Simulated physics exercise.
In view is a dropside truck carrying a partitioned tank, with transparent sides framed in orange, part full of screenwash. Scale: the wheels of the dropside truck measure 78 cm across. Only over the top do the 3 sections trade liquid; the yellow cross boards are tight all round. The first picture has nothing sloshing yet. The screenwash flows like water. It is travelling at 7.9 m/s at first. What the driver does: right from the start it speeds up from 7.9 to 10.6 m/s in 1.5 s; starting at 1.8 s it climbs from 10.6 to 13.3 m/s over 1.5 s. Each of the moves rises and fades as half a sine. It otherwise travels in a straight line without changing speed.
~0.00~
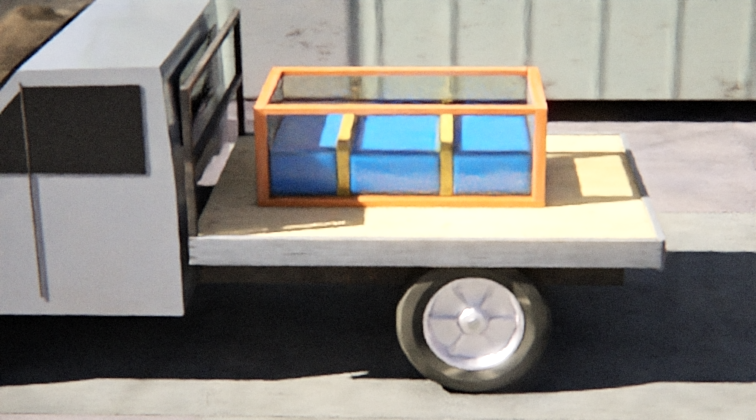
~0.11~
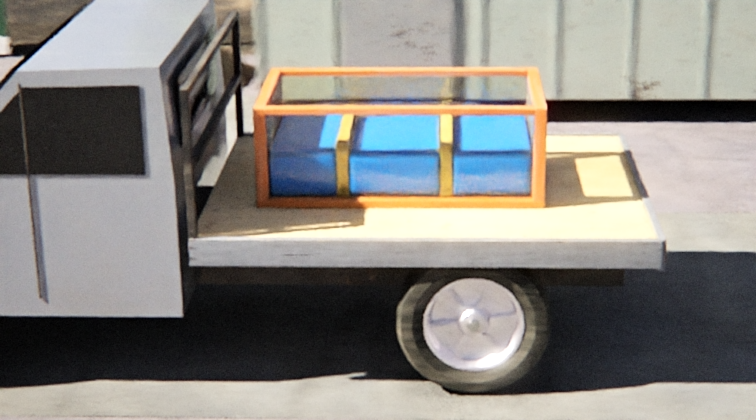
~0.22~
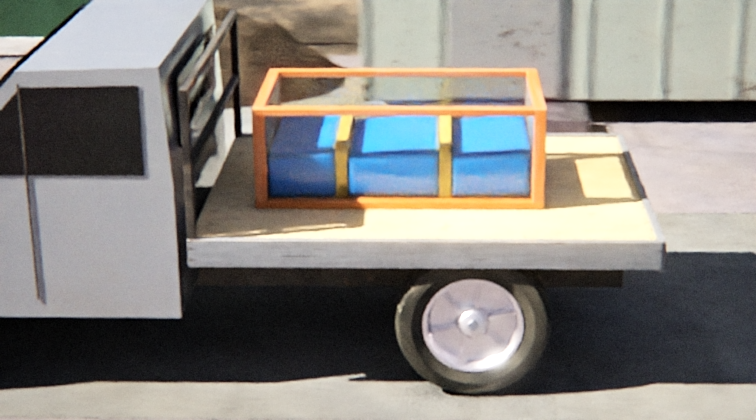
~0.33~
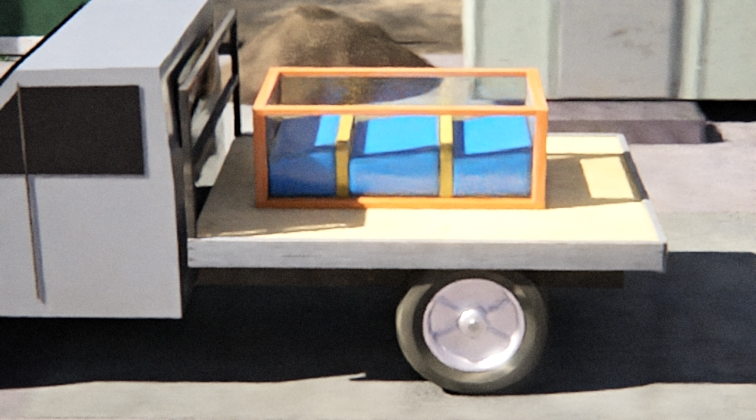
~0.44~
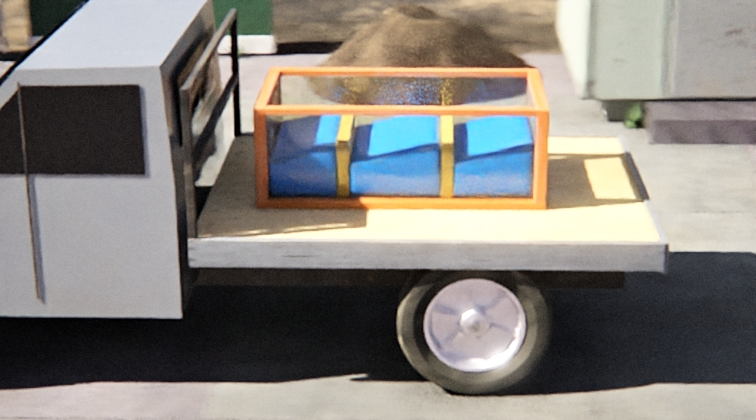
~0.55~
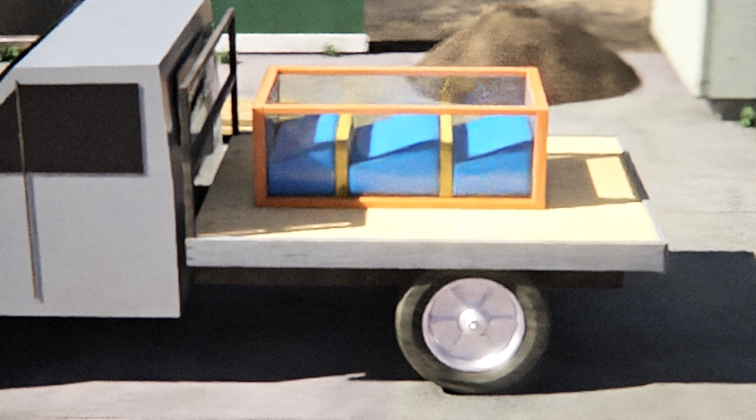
A grey flatbed truck carrying an orange-framed, clear-sided tank of blue liquid in three sections travels left past a pale green container, then a mound of dirt, while the liquid's surface shifts slightly within each section.
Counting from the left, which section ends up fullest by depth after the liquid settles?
Third.
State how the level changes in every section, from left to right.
Starting at the left, the changes are 0, 2 down and 2 up.
After 1.45 s the sections hold 25, 24, 26 cm, left to right.
After 2.55 s the sections hold 25, 23, 26 cm, left to right.
After 3.85 s the sections hold 25, 23, 26 cm, left to right.
After 6.28 s the sections hold 25, 23, 26 cm, left to right.
